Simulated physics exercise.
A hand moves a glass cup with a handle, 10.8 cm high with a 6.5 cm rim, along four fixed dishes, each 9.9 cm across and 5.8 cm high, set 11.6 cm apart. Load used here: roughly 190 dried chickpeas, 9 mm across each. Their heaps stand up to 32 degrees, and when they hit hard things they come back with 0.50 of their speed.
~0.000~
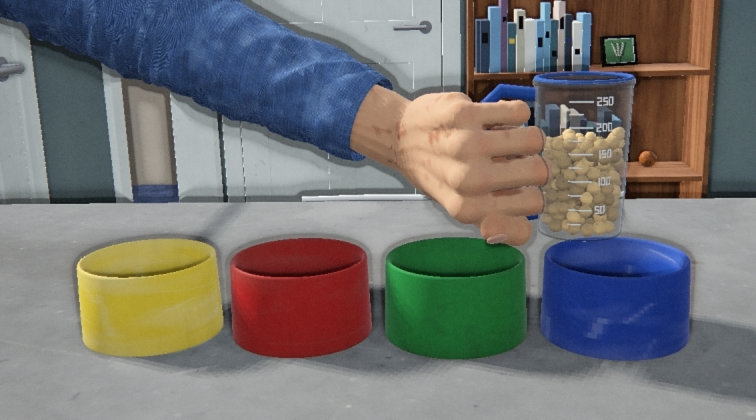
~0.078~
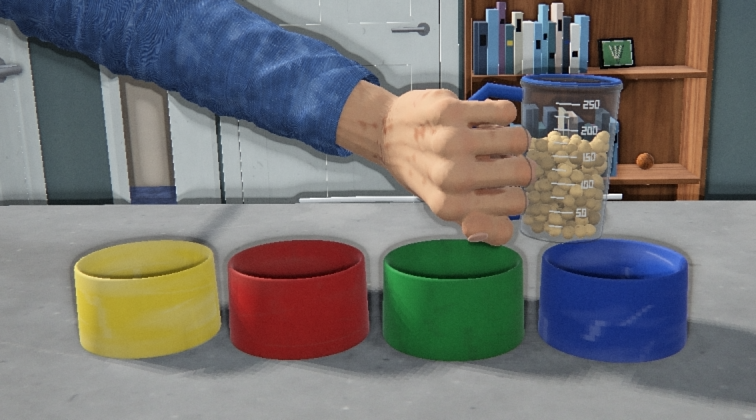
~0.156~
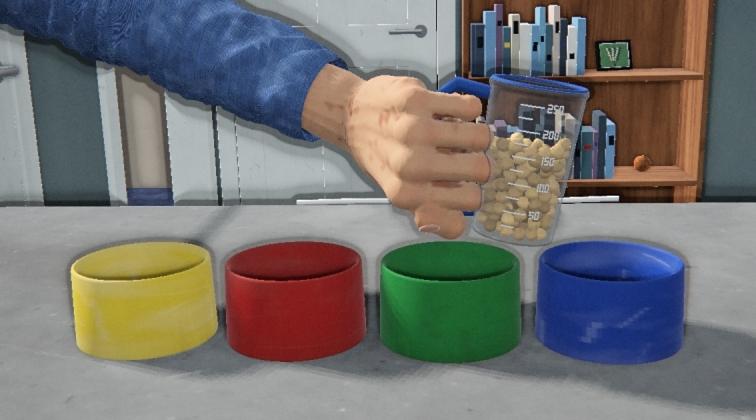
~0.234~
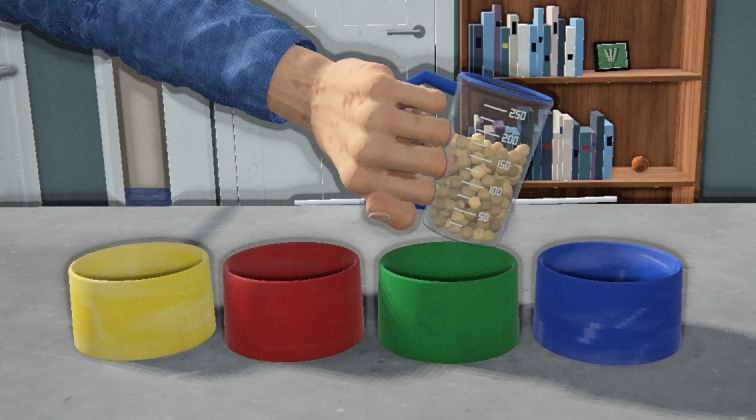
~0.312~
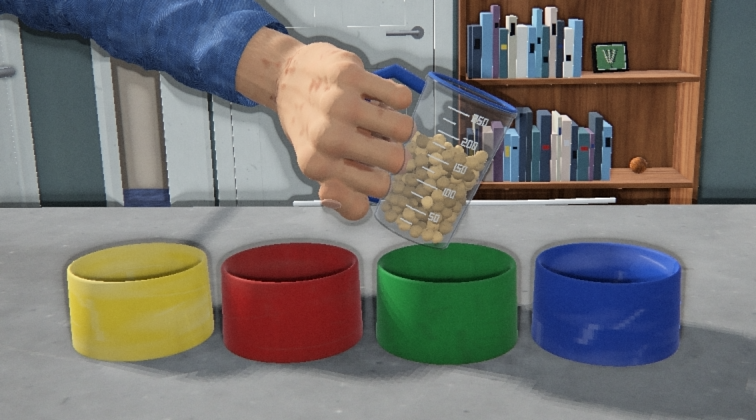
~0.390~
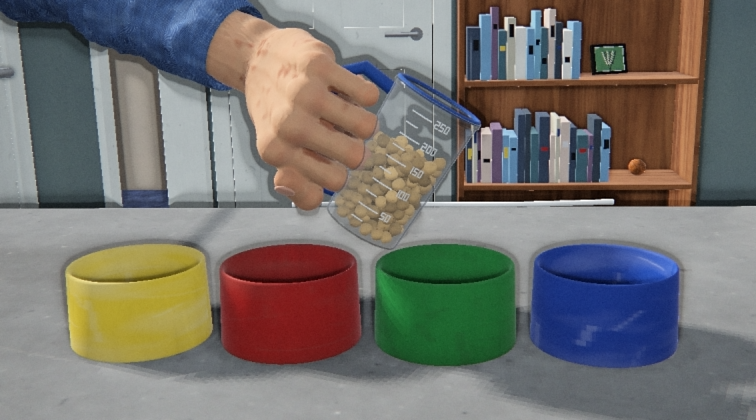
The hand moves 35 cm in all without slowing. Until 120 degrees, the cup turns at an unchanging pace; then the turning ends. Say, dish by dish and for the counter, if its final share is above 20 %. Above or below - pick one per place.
Red: Below; blue: Below; green: Below; yellow: Above; counter: Below.
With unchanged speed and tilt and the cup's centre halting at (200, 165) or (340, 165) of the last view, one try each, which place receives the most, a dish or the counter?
Try 1 - red; try 2 - green.
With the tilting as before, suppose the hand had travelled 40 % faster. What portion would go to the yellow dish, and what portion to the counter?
Yellow 100, counter 0.
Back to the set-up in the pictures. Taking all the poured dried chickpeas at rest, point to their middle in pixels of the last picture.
Approximately (159, 312) in the last view.
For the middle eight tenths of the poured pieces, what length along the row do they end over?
Some 6 centimetres.
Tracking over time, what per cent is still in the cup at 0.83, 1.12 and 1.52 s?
At the three moments: 100, 100 and 35 percent.
After 0.83 s, tilt 74 degrees; cup holds 100 %.
Then, at 1.12 s, tilt 102 degrees; cup holds 100 %.
After 1.52 s, tilt 120 degrees; cup holds 35 %, yellow 60 %.
By 2.4 s all is still; red 0 %, blue 0 %, green 0 %, yellow 95 %, counter 5 %.
